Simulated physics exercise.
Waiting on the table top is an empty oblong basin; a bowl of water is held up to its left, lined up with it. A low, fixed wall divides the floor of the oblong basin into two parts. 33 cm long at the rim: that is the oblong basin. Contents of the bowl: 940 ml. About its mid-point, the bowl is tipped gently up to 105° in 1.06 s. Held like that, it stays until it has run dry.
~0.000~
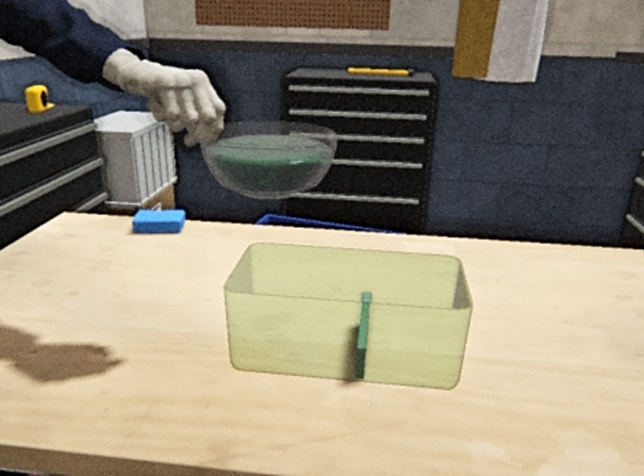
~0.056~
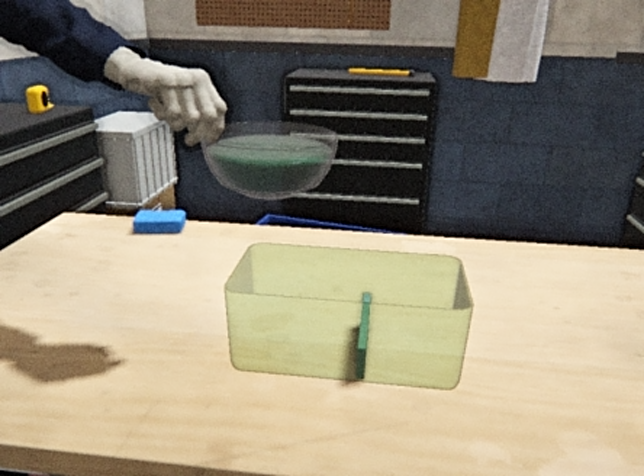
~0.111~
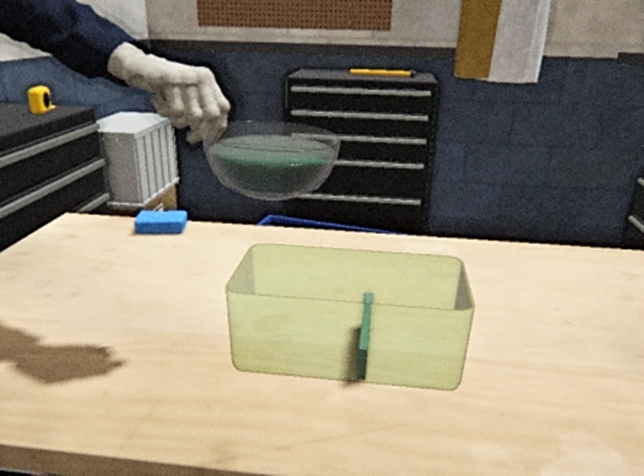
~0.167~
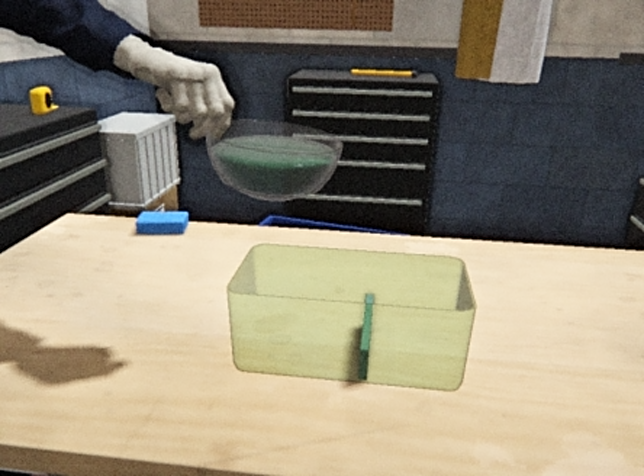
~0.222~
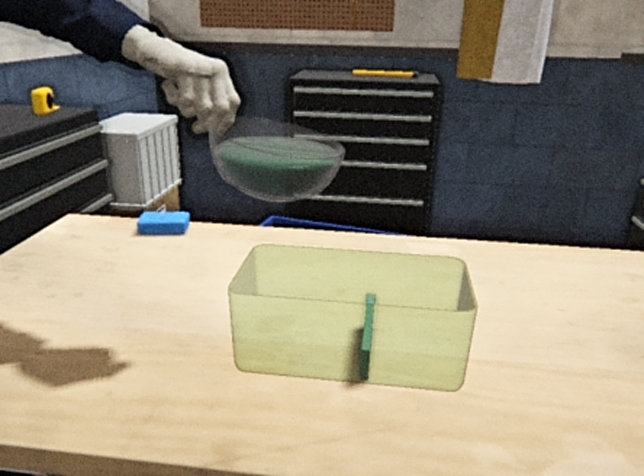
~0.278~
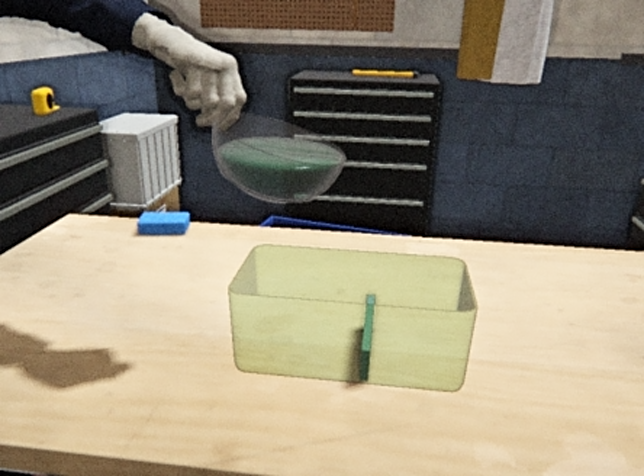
A gloved hand gently tilts a clear bowl of green liquid to the right.
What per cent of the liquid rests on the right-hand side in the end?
62 percent.
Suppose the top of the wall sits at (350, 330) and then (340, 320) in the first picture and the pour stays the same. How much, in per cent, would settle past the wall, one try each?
It comes to 70 per cent, and then 80 per cent.
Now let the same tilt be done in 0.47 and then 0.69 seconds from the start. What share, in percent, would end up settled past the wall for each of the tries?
I'd expect close to 40 per cent and then close to 45 per cent.
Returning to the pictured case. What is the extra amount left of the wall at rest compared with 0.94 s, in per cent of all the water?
Near 6 in a hundred.
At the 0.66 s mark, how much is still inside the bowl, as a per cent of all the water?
Close to 34 in a hundred.
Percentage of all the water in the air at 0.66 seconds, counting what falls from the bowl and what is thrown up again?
It comes to about 40 percent.
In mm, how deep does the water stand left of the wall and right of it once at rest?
Final levels - left approx 12 mm, right approx 28 mm.
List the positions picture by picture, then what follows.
Tilt 0°; pouring edge (336, 139); surface from (210, 144) to (333, 151); the oblong basin's rim runs from (238, 266) to (466, 282); the wall's top is at (364, 319), in the first picture.
Tilt 1°; pouring edge (336, 140); surface from (210, 143) to (333, 151), in the second picture.
Tilt 3°; pouring edge (339, 143); surface from (213, 144) to (335, 153), in the third picture.
Tilt 6°; pouring edge (341, 148); surface from (215, 143) to (337, 155), in the fourth picture.
Tilt 11°; pouring edge (343, 154); surface from (218, 144) to (341, 156), in the fifth picture.
Tilt 17°; pouring edge (344, 161); surface from (221, 145) to (343, 156), in the sixth picture.
After 0.66 s the tilt is 73° and 33 per cent is still to pour, 2 is left of the wall and 24 right of it.
After 0.94 s the tilt is 102° and 1 per cent is still to pour, 32 is left of the wall and 62 right of it.
After 1.24 s the tilt is 105° and 0 per cent is still to pour, 38 is left of the wall and 62 right of it.
After 1.56 s the tilt is 105° and 0 per cent is still to pour, 38 is left of the wall and 62 right of it.
In the end 38 per cent lies left of the wall, 62 right of it and 1 outside.
